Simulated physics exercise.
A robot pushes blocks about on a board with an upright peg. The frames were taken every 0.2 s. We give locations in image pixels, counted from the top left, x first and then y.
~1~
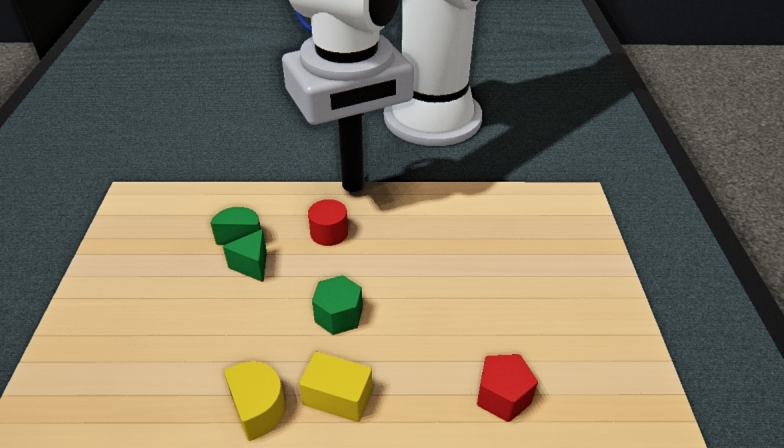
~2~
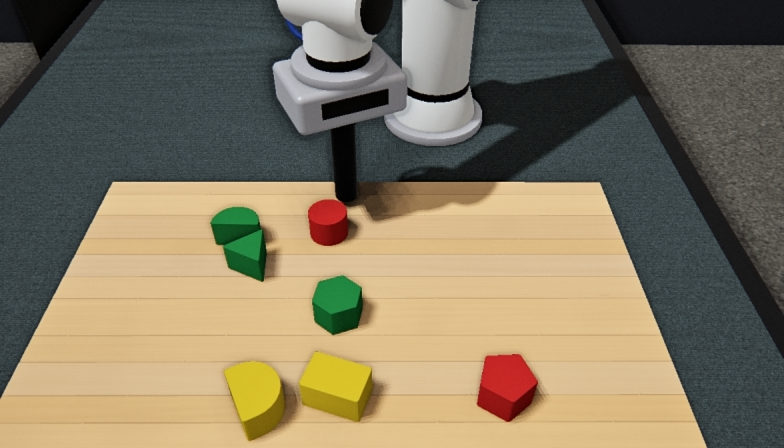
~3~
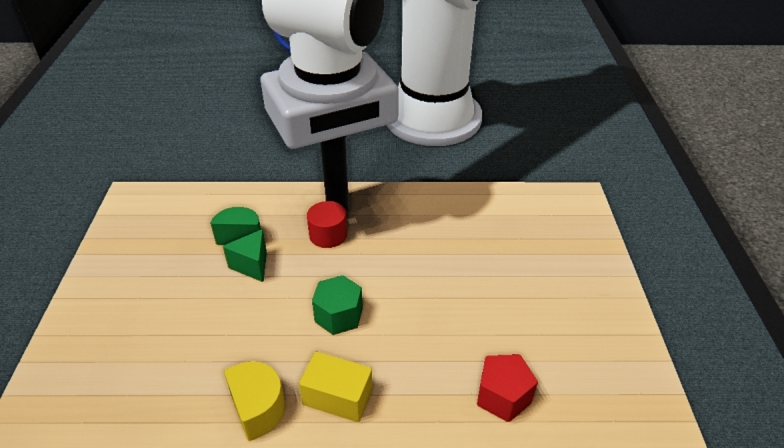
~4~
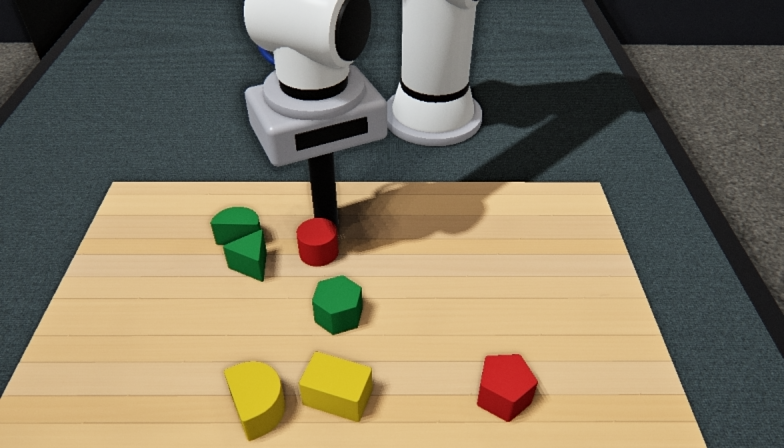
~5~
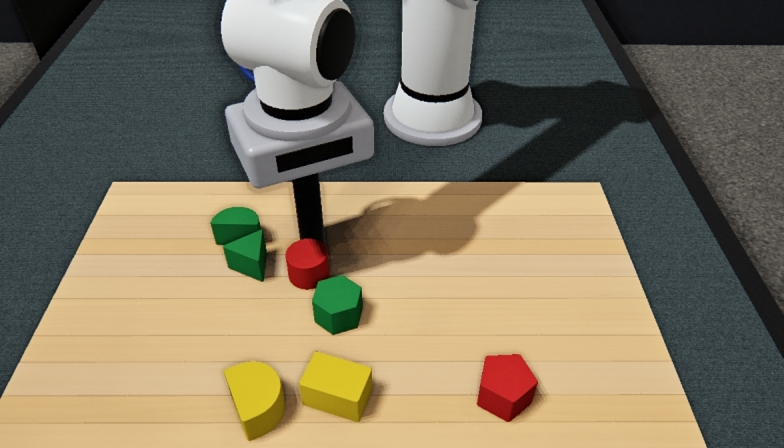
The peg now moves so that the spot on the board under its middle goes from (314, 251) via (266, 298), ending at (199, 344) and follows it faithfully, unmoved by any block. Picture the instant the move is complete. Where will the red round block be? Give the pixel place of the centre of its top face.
I predict (295, 286).
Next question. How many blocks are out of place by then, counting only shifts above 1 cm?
The result: One block.
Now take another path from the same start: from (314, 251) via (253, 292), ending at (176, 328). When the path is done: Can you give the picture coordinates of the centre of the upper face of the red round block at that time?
I expect it at (297, 272).
The first path, step by step. One third of the way, peg at (283, 275); red round block at (296, 282).
Two thirds of the way, peg at (244, 306); red round block at (295, 286).
At the end, peg at (196, 337); green triangular piece not moved; red round block at (295, 286).
